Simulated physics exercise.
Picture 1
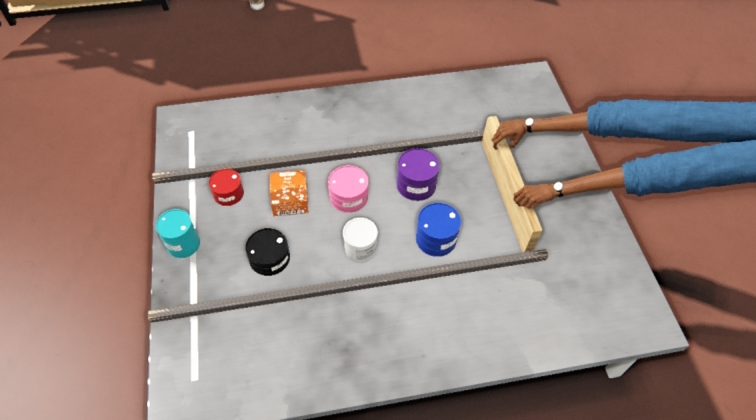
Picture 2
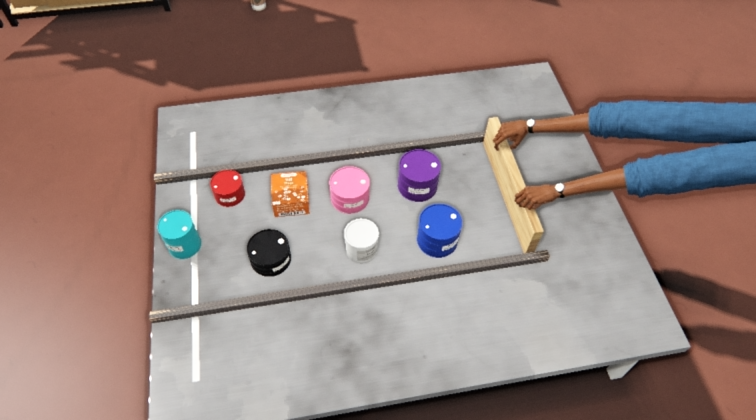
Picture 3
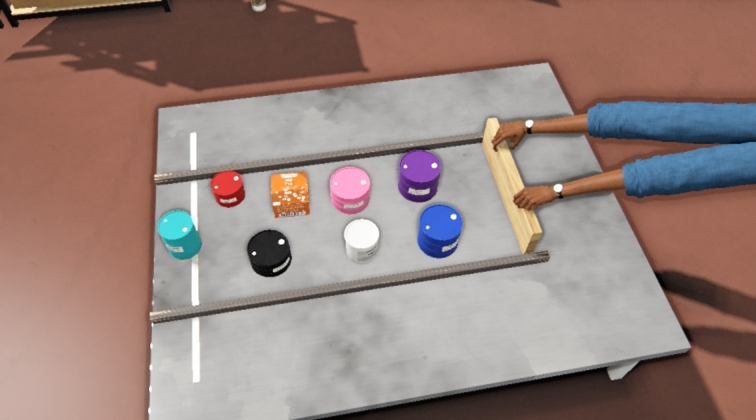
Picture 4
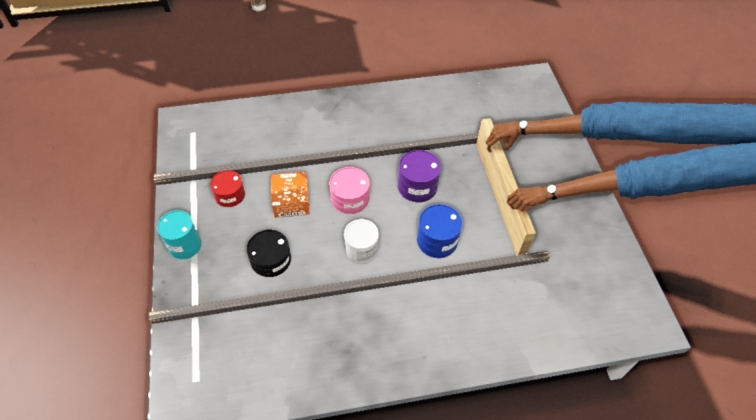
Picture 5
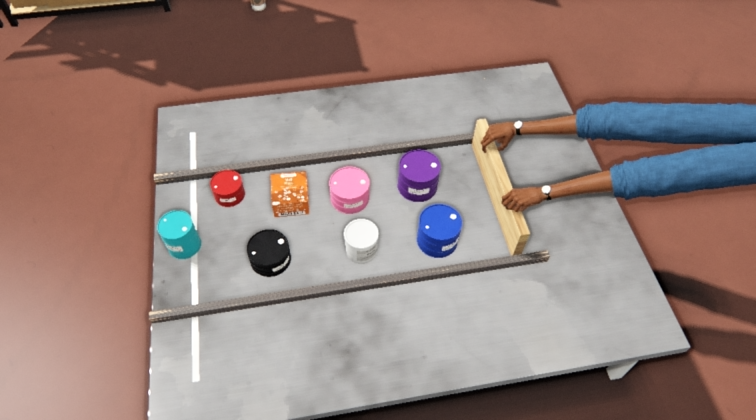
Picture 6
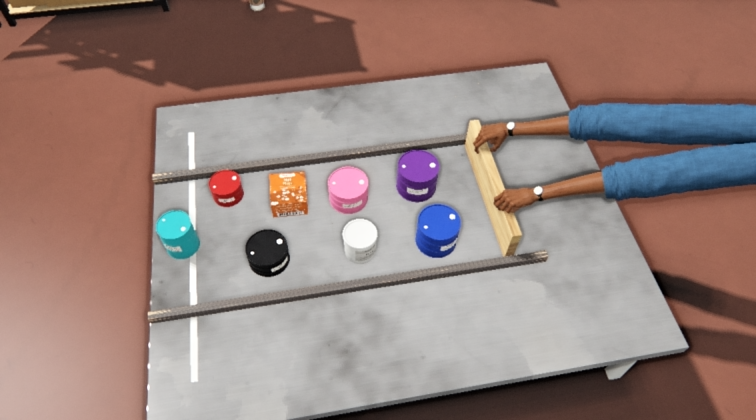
Wooden plank held by two hands sliding slightly left between two rails toward eight colourful containers, which stay still on a grey surface.
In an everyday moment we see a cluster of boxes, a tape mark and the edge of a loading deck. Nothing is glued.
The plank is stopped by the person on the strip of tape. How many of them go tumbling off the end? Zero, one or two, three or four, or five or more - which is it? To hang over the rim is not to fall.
The right band is five or more.
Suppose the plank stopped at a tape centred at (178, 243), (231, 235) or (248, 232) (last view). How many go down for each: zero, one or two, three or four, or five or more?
Result per tape, in order - five or over / one to two / no fall at all.
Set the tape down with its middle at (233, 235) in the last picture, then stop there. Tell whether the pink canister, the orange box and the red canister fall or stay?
The pink canister stays put. The orange box stays put. The red canister ends up down.
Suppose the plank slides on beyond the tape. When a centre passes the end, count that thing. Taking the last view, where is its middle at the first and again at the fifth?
The middle sits near (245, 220) at the first moment and near (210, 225) at the second.
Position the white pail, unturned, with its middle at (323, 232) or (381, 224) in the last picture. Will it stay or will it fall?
In order, it is not lost; is not lost.
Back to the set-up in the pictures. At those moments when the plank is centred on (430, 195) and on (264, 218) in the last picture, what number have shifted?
Tally: 2; 8.
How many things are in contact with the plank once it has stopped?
It ends up touching 3.
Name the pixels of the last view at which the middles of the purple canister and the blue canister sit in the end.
Positions - first (167, 210), then (167, 283).
Early on, none off yet; turquoise canister at rest near (179, 235); red canister at rest near (227, 189); black canister at rest near (268, 253).
A while later, none off yet; turquoise canister at rest near (179, 235); red canister travelled a little near (212, 185); black canister travelled about its own width near (235, 255).
Further along, none off yet; turquoise canister travelled about its own width near (159, 223); red canister travelled well along near (161, 190); black canister travelled well along near (162, 259).
Finally, the number that fall off is five or more; lost, white pail, orange box, black canister, red canister and turquoise canister.
